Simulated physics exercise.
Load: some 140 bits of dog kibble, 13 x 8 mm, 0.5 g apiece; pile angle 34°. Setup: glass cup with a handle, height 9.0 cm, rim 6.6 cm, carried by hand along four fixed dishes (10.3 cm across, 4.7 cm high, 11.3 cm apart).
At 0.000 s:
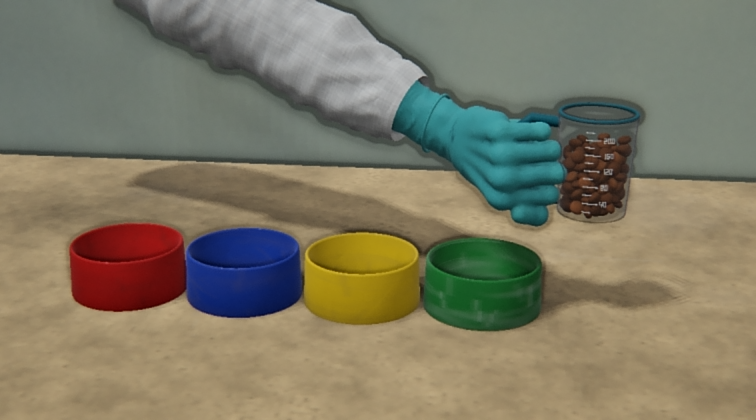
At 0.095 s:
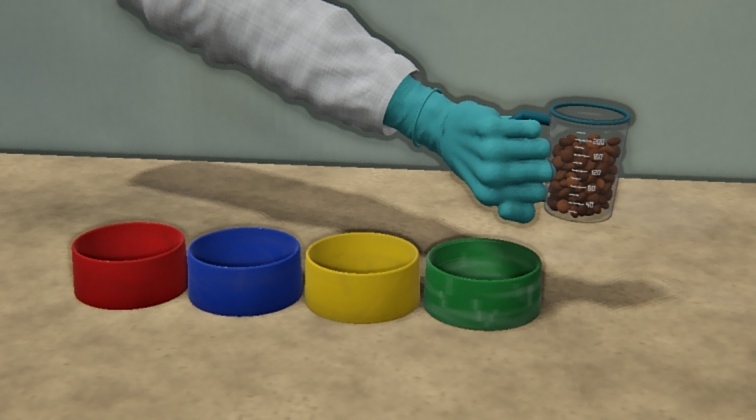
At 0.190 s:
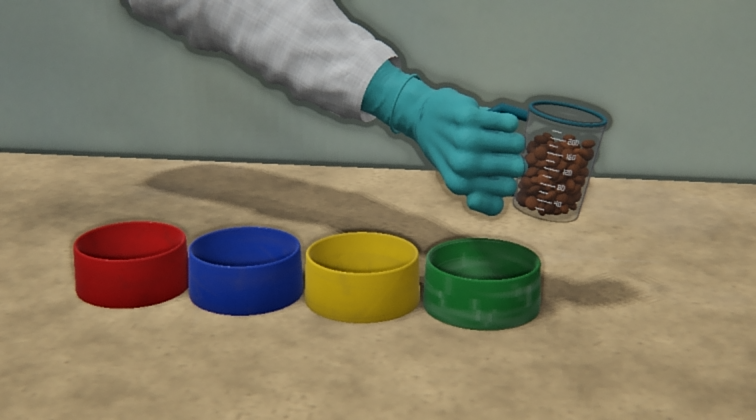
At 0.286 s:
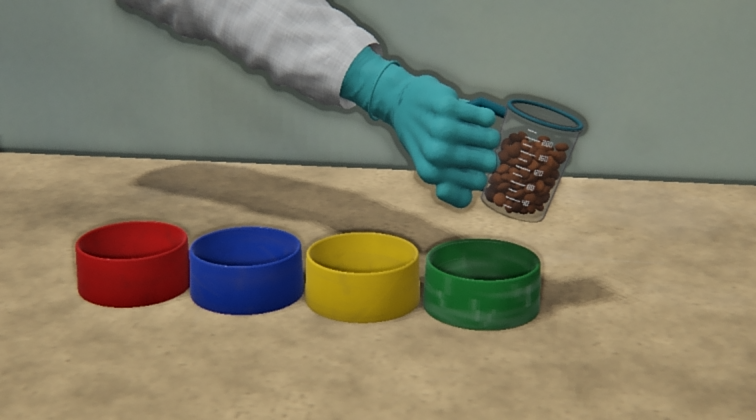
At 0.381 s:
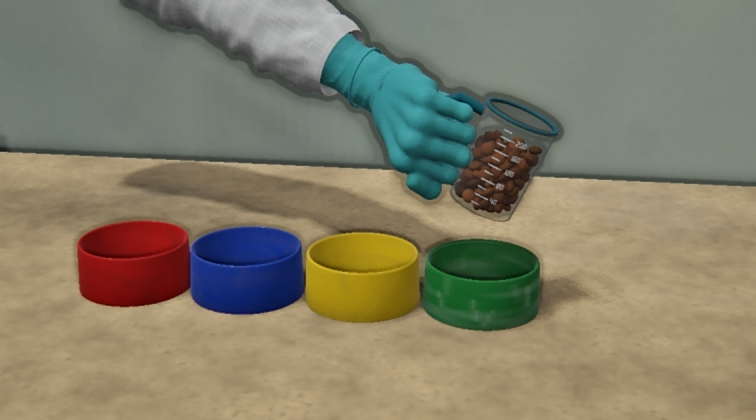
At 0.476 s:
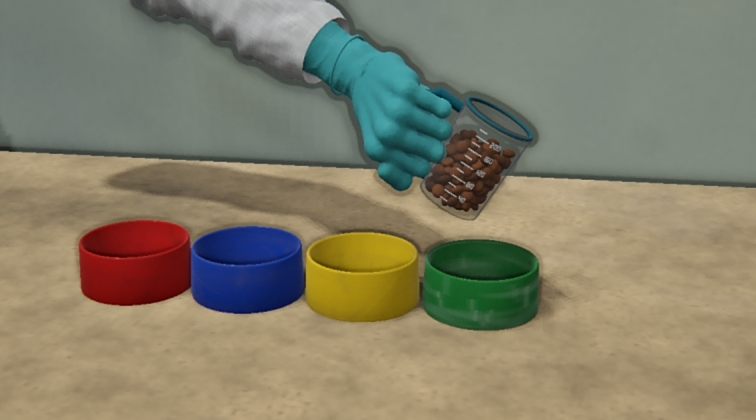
On a sandy-coloured surface, a teal-gloved hand held a clear handled cup of brown pieces above a row of red, blue, yellow and green dishes, then moved it left while tilting it gradually rightward.
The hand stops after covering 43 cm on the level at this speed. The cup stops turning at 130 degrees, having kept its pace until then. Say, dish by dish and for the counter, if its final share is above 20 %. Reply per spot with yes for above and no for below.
Red dish: Yes, above. Blue dish: Yes, above. Green dish: No, below. Yellow dish: No, below. Counter: Yes, above.
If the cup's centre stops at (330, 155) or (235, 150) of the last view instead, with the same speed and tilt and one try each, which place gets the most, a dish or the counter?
First try: Yellow; second try: Blue.
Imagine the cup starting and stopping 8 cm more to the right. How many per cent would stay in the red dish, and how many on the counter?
Red: 0; counter: 0.
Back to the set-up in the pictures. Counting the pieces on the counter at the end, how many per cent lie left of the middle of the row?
I'd say near 100 percent.
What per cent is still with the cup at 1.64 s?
95 %.
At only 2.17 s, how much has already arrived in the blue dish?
Estimate to date: Some 35 %.
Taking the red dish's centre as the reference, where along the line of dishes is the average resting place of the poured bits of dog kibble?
About 7 cm to its right-hand side.
After 1.17 s, tilt 76 degrees; cup holds 100 %.
Then, at 1.64 s, tilt 108 degrees; cup holds 95 %.
After 2.17 s, tilt 130 degrees; cup holds 0 %, red 35 %, blue 35 %.
By 2.9 s all is still; red 30 %, blue 40 %, green 0 %, yellow 0 %, counter 30 %.
